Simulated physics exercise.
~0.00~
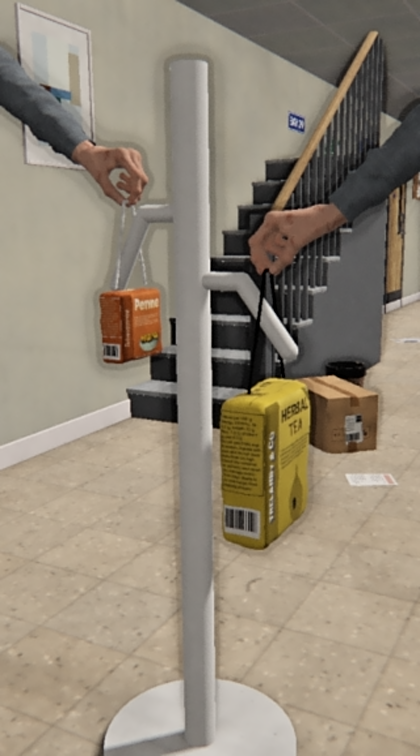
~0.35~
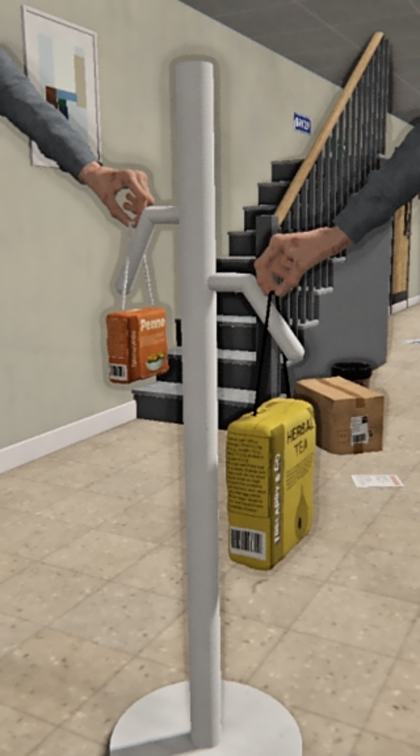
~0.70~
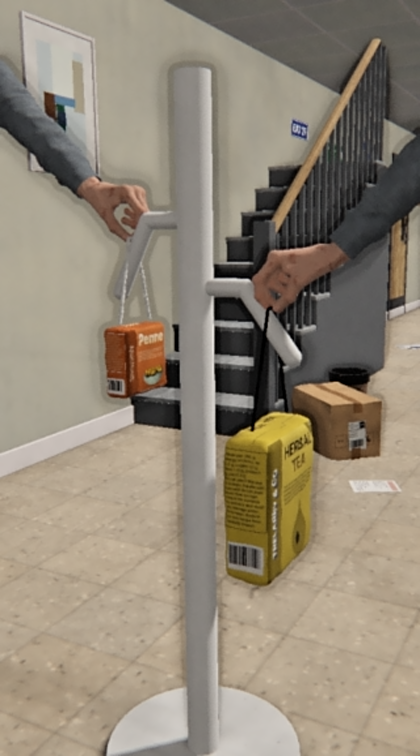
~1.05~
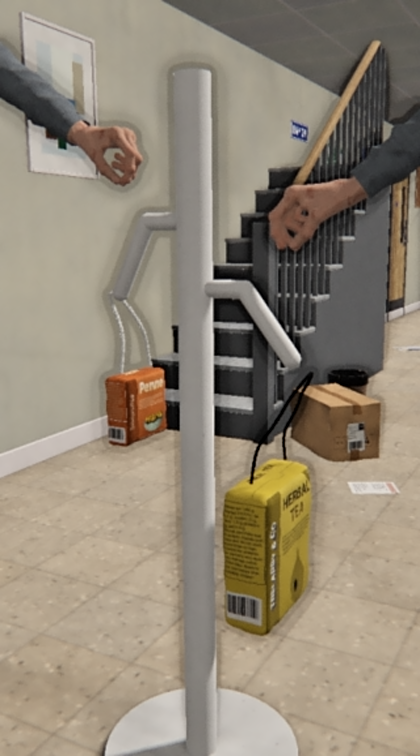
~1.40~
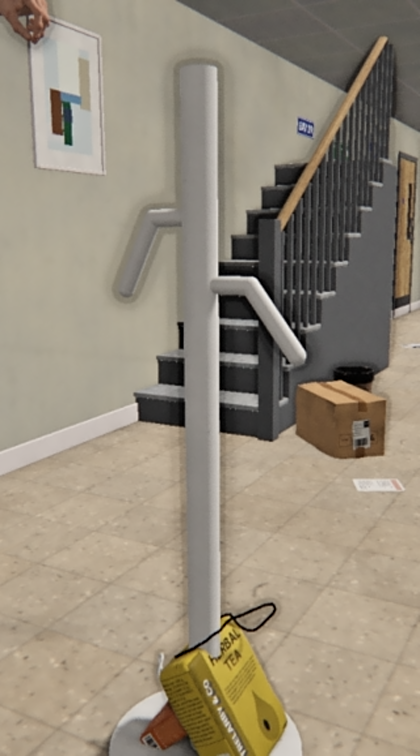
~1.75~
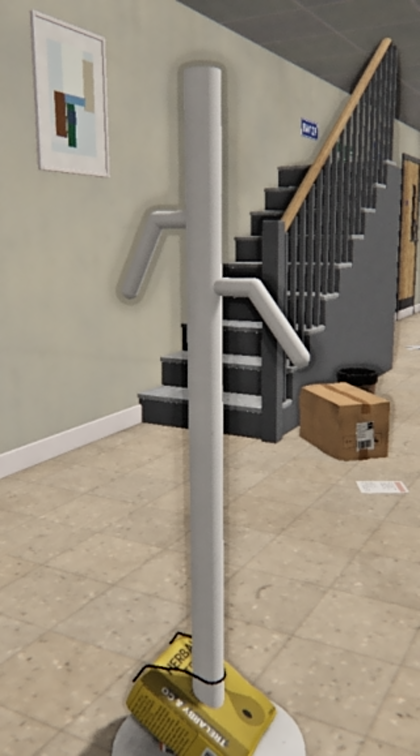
An orange pouch and a yellow bag, each held by its loop, are lowered by two hands beside the downward-sloping pegs of a white post; once released, both drop to the floor and end up at the post's base, the yellow bag on its side.
